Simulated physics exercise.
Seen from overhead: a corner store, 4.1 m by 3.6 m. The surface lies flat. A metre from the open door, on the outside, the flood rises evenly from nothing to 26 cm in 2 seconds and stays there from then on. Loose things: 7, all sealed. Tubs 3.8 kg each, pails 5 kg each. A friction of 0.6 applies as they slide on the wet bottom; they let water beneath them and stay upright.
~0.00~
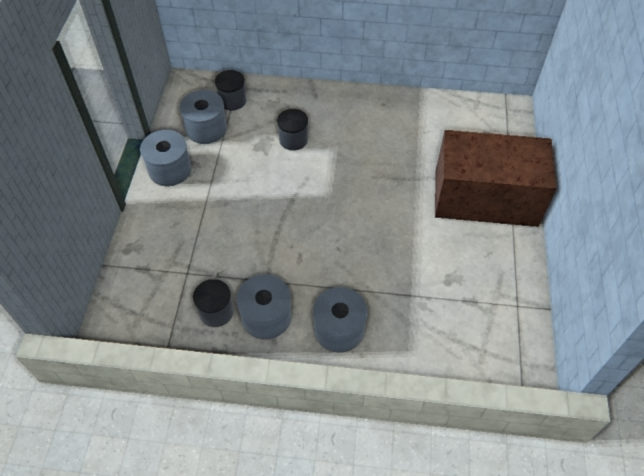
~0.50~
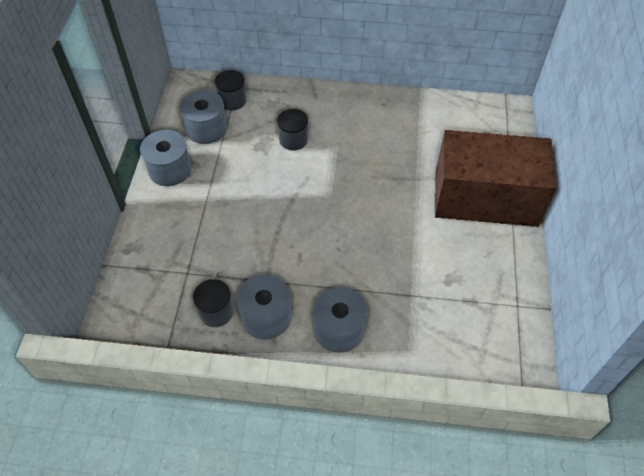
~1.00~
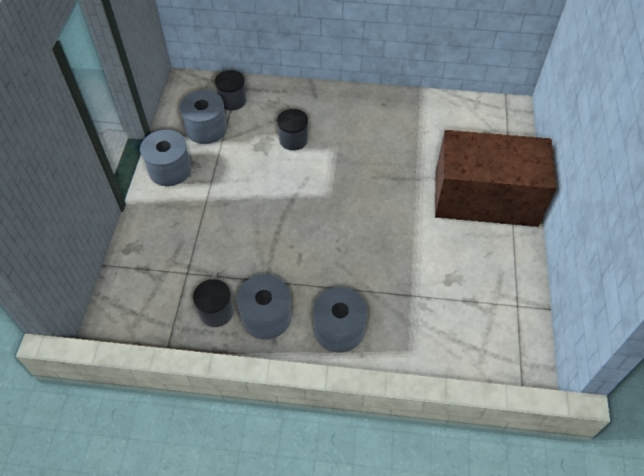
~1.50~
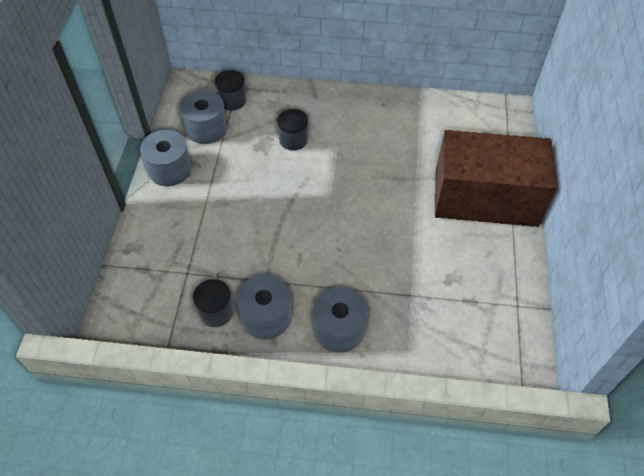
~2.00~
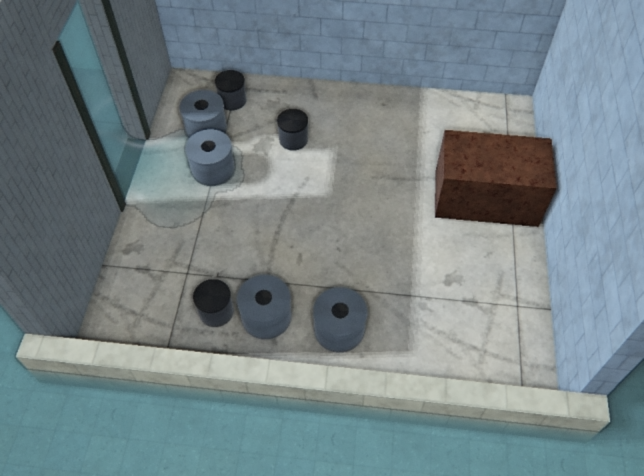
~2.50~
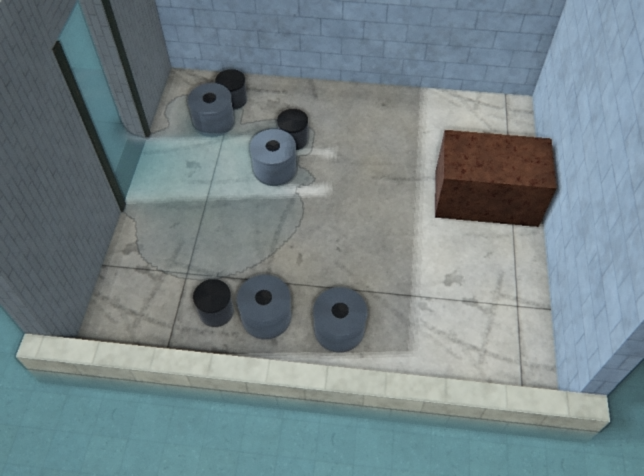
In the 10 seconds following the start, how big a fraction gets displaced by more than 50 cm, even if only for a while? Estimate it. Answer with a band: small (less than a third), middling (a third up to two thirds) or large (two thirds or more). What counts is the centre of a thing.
Middling.
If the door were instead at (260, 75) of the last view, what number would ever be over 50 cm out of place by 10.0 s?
Result: 7.
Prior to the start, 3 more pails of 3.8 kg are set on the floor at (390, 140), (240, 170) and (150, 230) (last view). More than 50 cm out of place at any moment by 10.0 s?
Well, it goes above, above, below.
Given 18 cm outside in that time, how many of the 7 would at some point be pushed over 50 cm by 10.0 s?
2.
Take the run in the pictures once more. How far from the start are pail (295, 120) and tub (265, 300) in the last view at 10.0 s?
In that order: 250 cm, 30 cm.
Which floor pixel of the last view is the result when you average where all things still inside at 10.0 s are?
The centre is close to (354, 203).
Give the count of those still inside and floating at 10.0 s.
It comes to 5 of them.
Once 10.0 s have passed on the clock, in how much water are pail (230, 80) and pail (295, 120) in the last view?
About 5 and 14 cm.
After 3.5 s 2 of 7 are over 50 cm from their spots; 2 afloat.
After 4.5 s 3 of 7 are over 50 cm from their spots; 3 afloat.
After 7.0 s 4 of 7 are over 50 cm from their spots; 5 afloat.
After 10.0 s 4 of 7 are over 50 cm from their spots, and 4 have been at some point; 5 afloat.
